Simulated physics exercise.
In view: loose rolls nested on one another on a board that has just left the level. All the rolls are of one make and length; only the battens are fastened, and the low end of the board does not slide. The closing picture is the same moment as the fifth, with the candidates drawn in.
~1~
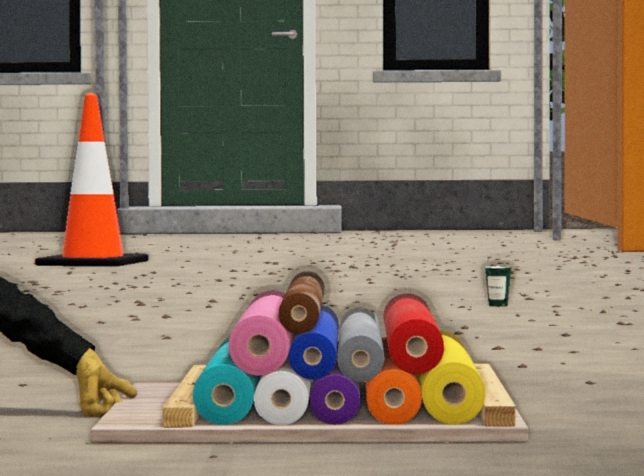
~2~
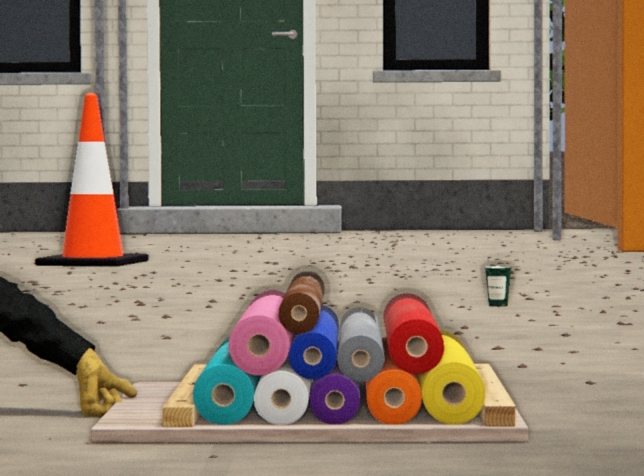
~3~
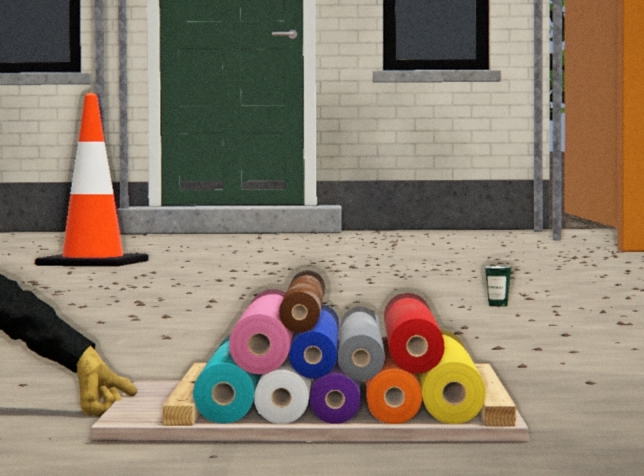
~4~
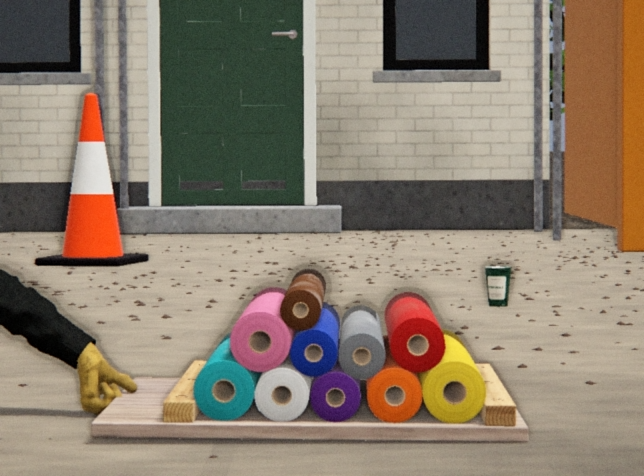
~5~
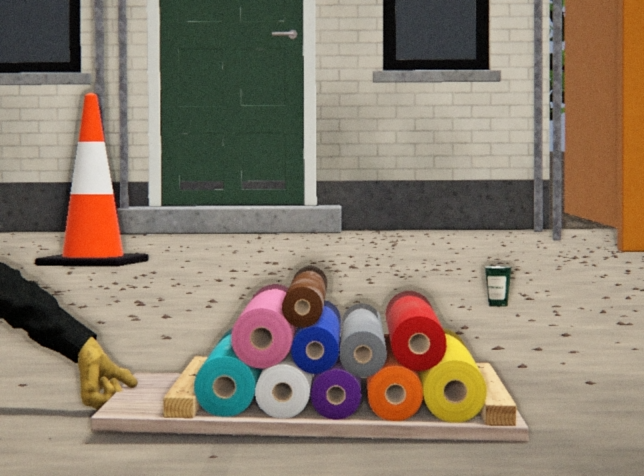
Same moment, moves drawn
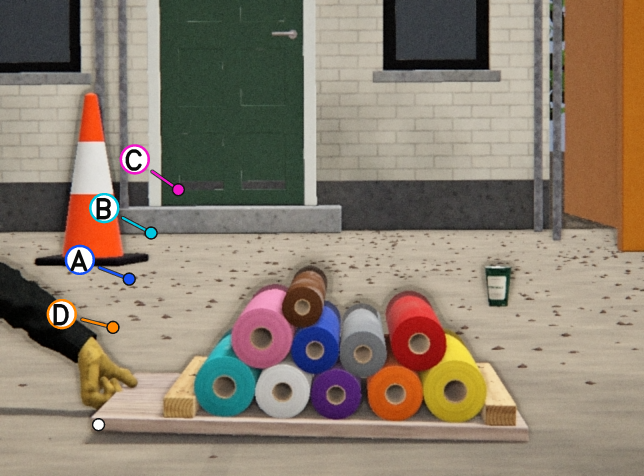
Outside a brick building with a green door, a gloved hand slightly raising the left end of a board stacked with coloured rolls.
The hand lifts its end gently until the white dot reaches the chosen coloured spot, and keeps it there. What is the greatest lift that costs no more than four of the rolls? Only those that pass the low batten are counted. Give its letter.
The last mark within the limit is B.
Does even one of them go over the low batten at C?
Yes.
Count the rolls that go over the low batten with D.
The count is none.
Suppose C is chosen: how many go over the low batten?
It comes to five.
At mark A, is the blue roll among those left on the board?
Yes.
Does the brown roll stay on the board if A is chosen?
Yes.
On the marked copy, A at (129, 279); B at (151, 233); C at (179, 190); D at (113, 327); the white dot at (98, 425).
Taking B. A third of the way, board at 17°.
Two thirds of the way, board at 28°.
When it is over, board at 28°, none over the low batten.
As for the rest, A none over the low batten; C five over the low batten; D none over the low batten.
